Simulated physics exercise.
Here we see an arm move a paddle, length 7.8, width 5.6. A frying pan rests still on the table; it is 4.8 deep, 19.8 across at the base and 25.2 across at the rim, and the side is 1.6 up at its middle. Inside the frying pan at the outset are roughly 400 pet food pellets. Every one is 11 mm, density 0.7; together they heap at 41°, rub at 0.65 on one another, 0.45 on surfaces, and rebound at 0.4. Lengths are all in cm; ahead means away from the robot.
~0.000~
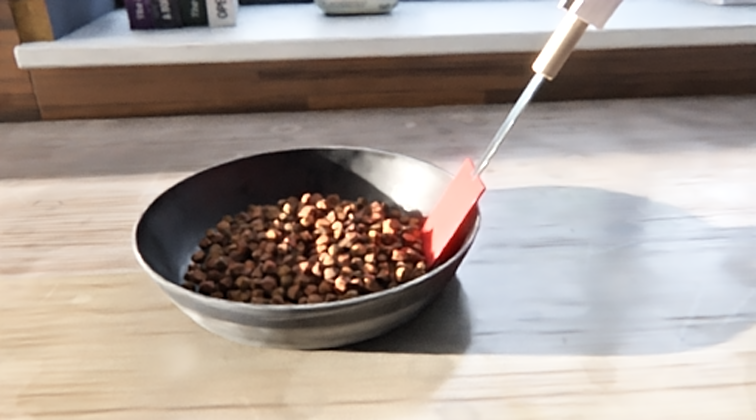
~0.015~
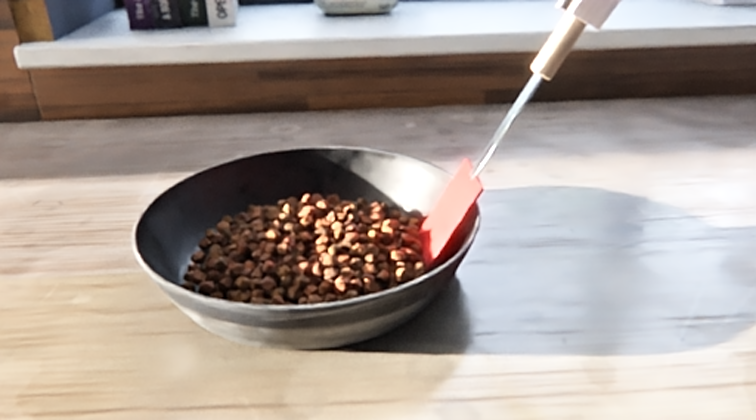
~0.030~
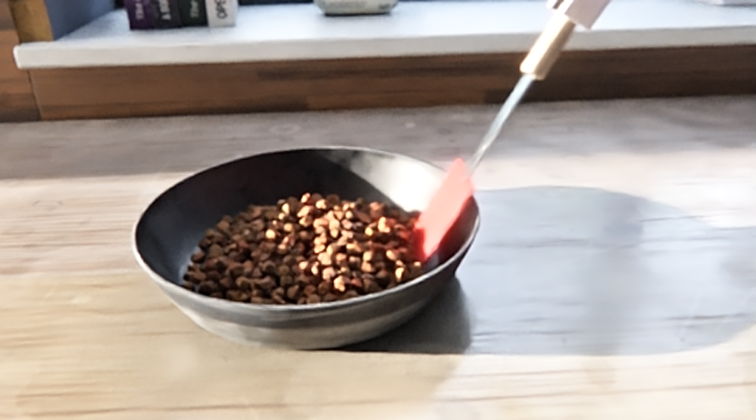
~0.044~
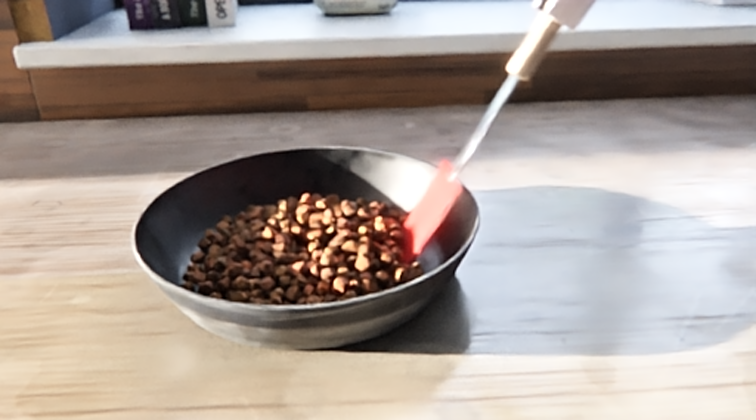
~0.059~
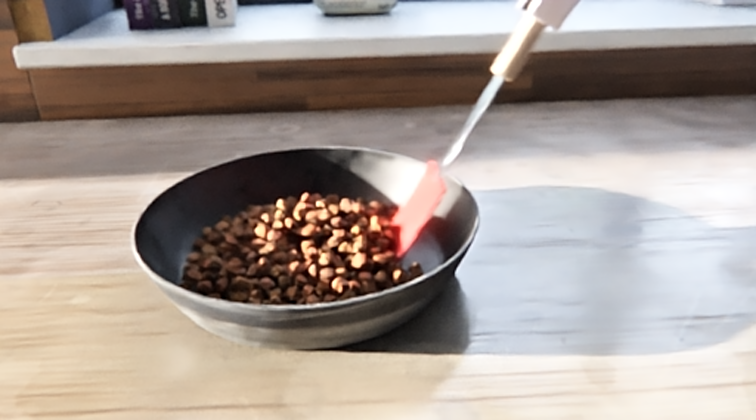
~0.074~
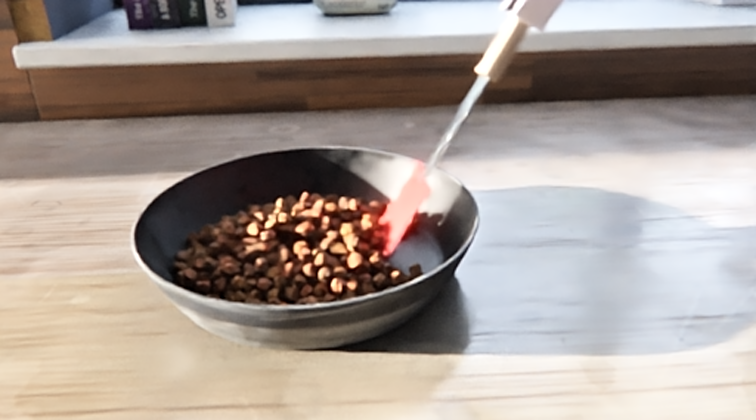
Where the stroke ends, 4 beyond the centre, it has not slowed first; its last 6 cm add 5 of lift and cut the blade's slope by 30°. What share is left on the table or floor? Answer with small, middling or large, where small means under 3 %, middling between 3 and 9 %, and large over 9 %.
It is small.
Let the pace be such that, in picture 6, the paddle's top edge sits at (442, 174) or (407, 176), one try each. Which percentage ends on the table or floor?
Roughly 0 per cent, then roughly 5 per cent.
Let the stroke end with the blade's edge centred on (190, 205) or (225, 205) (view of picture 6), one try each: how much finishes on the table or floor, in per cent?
First try roughly 5 percent, second roughly 0 percent.
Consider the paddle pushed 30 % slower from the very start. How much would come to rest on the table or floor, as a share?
Near 0 %.
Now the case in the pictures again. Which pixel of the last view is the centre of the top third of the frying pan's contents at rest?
It is centred around (235, 246).
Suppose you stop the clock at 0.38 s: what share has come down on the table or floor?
Around 0 percent.
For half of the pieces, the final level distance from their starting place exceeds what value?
The figure is about 2 cm.
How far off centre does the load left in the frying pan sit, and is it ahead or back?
3.0 cm ahead.
After 0.12 s, sloping 58°, highest piece 4 above the table; 397 in the frying pan.
After 0.16 s, sloping 45°, highest piece 6 above the table; 397 in the frying pan.
After 0.38 s, sloping 30°, highest piece 5 above the table; 395 in the frying pan, 2 on the table or floor.
After 1.43 s, sloping 30°, highest piece 5 above the table; 395 in the frying pan, 2 on the table or floor.
In the end, 395 in the frying pan, 2 on the table or floor. That is 1 % on the table or floor.
